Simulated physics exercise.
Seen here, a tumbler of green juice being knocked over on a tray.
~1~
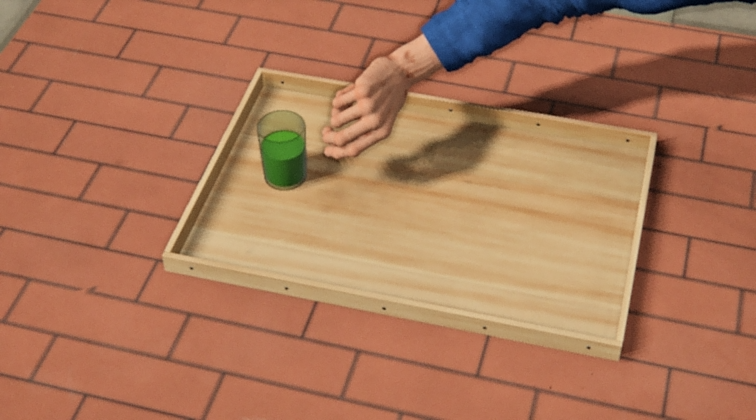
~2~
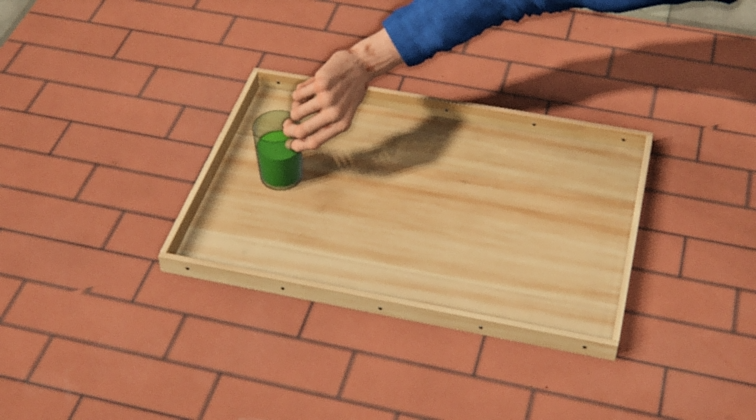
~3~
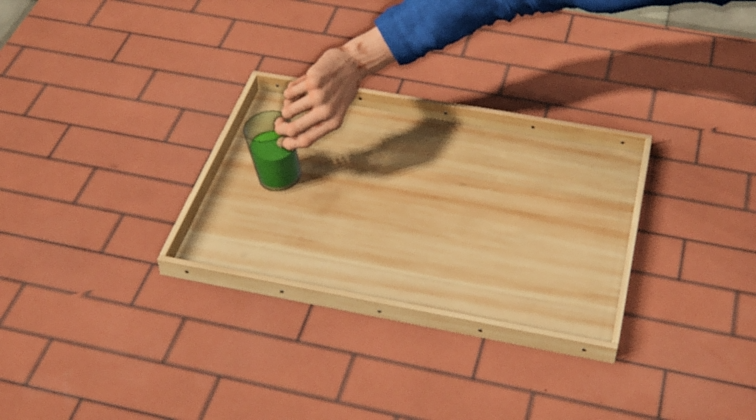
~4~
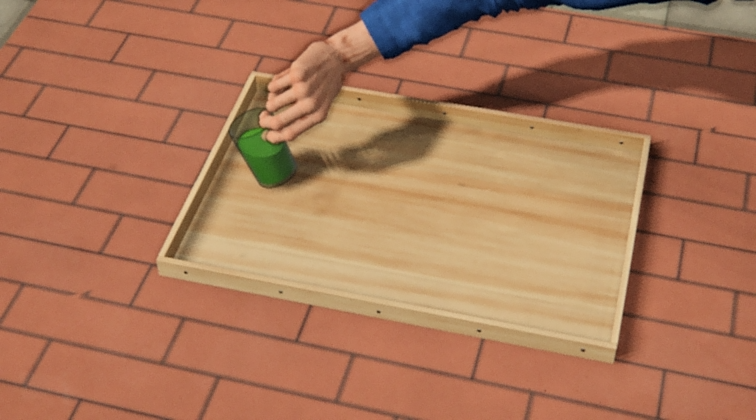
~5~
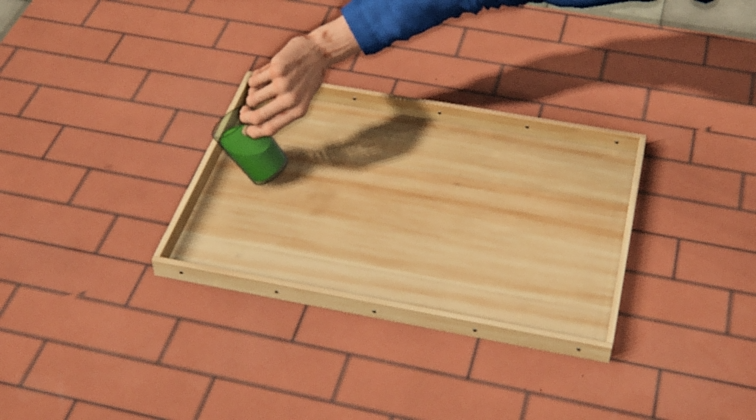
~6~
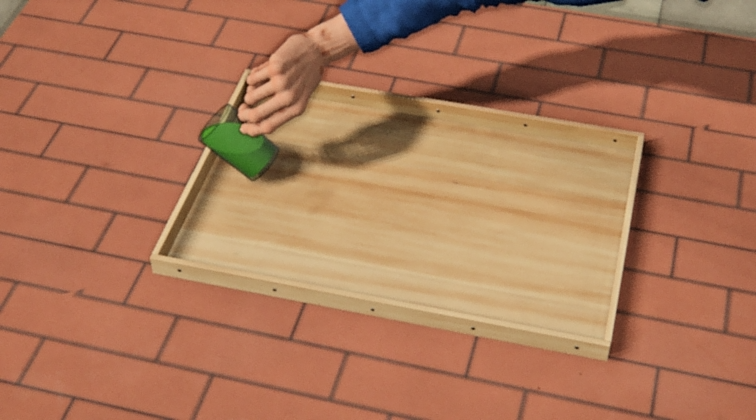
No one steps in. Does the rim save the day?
It gets out on to the top.
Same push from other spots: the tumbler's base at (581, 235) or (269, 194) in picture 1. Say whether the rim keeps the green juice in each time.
In the first try it stays in the tray; in the second it gets out on to the top.
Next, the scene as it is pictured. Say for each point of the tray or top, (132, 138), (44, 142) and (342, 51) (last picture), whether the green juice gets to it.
In turn: Soaked, reached, dry.
Next, the tumbler lies across the rim; the puddle covers about as much as a plate; the table is getting wet.
After that, the puddle covers about as much as a tray; the table is getting wet.
Finally, the puddle covers about as much as a tray; the table is getting wet.
